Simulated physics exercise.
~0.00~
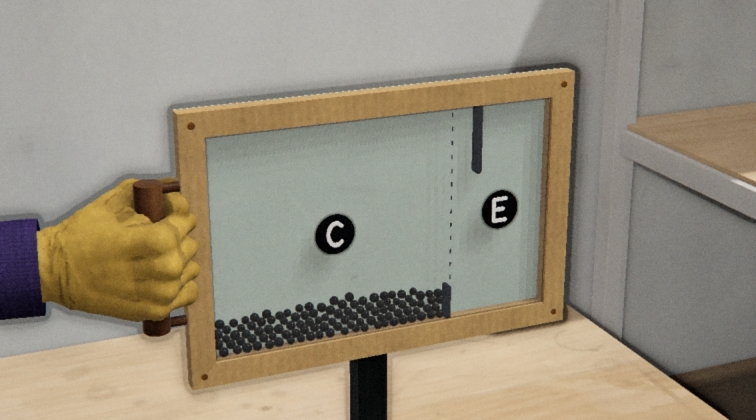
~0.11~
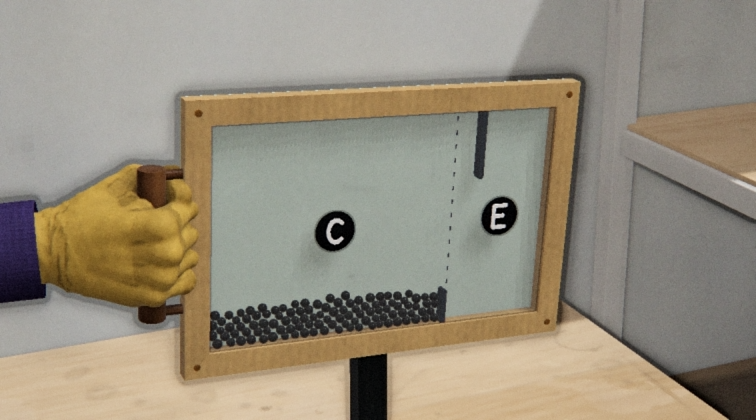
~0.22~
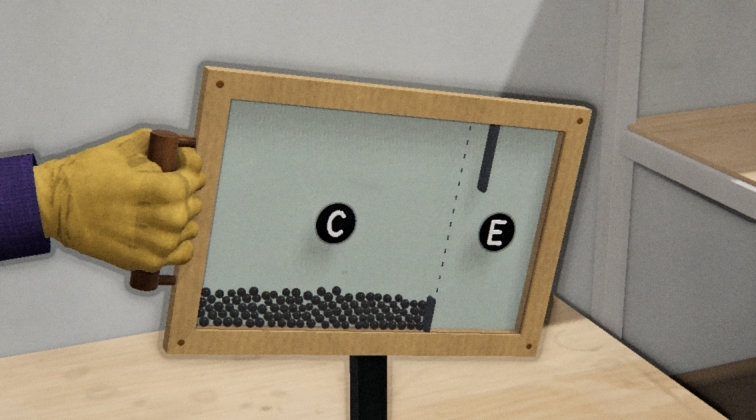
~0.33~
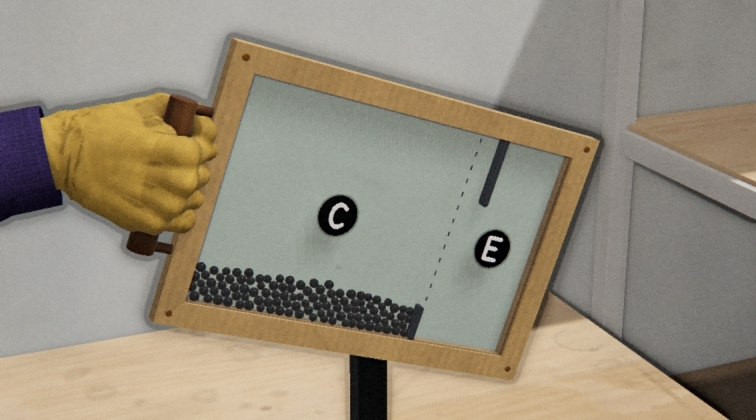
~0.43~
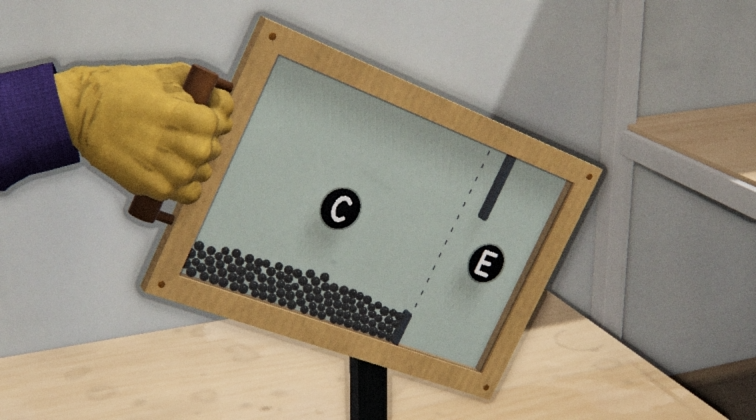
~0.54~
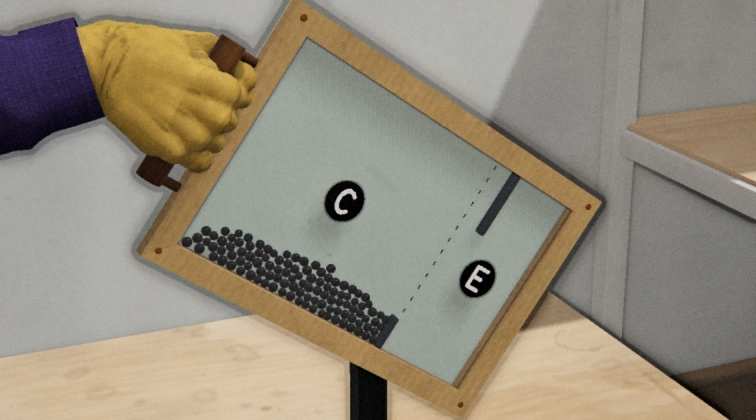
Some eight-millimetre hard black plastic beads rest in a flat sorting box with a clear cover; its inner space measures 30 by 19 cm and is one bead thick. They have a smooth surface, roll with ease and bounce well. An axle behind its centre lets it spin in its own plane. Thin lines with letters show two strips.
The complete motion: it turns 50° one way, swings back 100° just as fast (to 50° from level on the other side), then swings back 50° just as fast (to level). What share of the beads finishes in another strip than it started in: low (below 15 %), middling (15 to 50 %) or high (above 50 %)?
The share that moves is middling.
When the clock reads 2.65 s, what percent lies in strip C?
Reading: Around 70 per cent of the load.
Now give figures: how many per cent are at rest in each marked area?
In the end: Strip C 70, strip E 30.
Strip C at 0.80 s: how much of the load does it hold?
85 percent.
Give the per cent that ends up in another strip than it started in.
30 %.
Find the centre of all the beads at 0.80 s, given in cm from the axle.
About 5 cm left and 5 cm below.
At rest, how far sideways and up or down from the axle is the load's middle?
Offset approx. 4 cm left, 8 cm below.
By 0.80 s, it stands 50° clockwise; the beads' middle is 5 cm left of and 5 cm below the centre; C 85 %, E 15 %; 15 % have changed strip.
By 2.65 s, it stands 25° anticlockwise; the beads' middle is in line with and 9 cm below the centre; C 70 %, E 30 %; 30 % have changed strip.
By 3.05 s, it stands level; the beads' middle is 4 cm left of and 8 cm below the centre; C 70 %, E 30 %; 30 % have changed strip.
Settled by 3.6 s, it stands level; C 70 %, E 30 %; 30 % have changed strip.
